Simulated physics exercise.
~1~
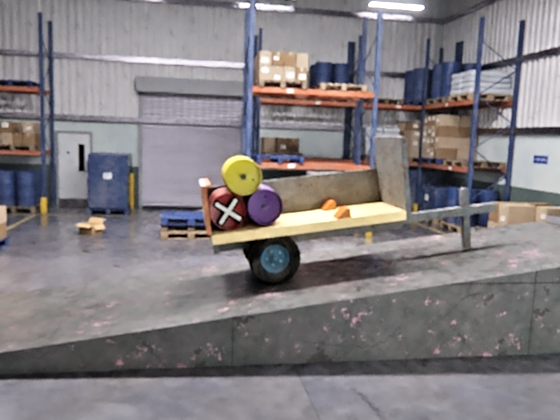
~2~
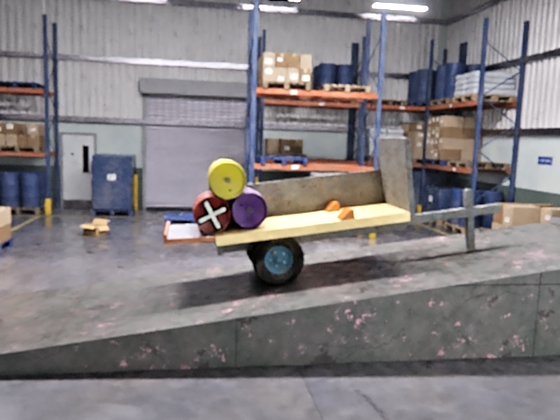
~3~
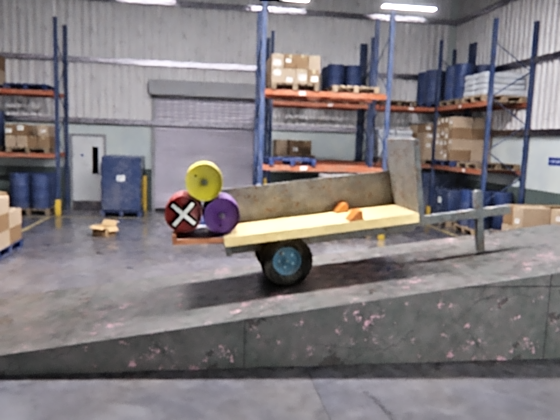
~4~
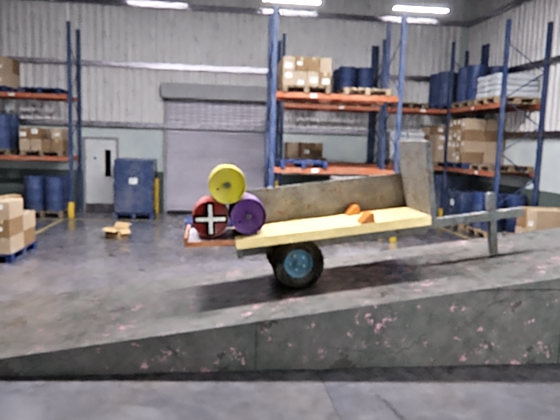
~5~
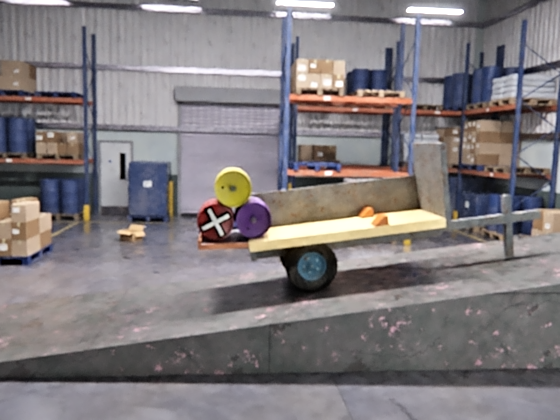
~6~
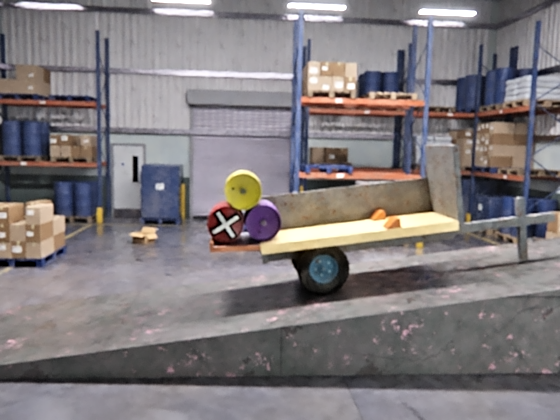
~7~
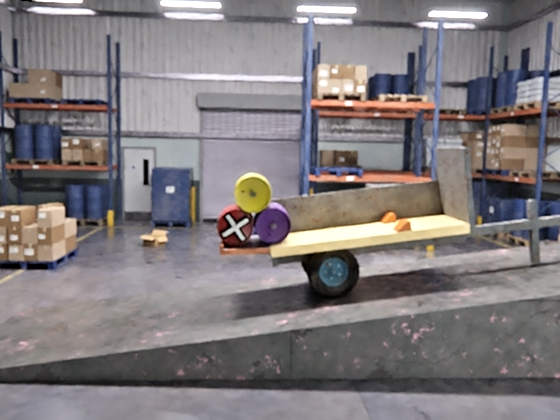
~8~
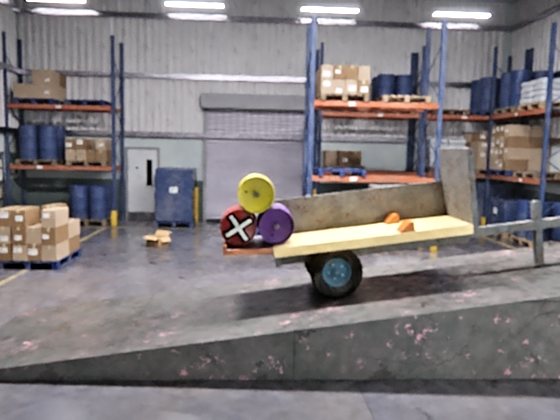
Warehouse ramp with a parked trailer, its tailgate dropping and three stacked kegs rolling left, rocking back and settling aboard.
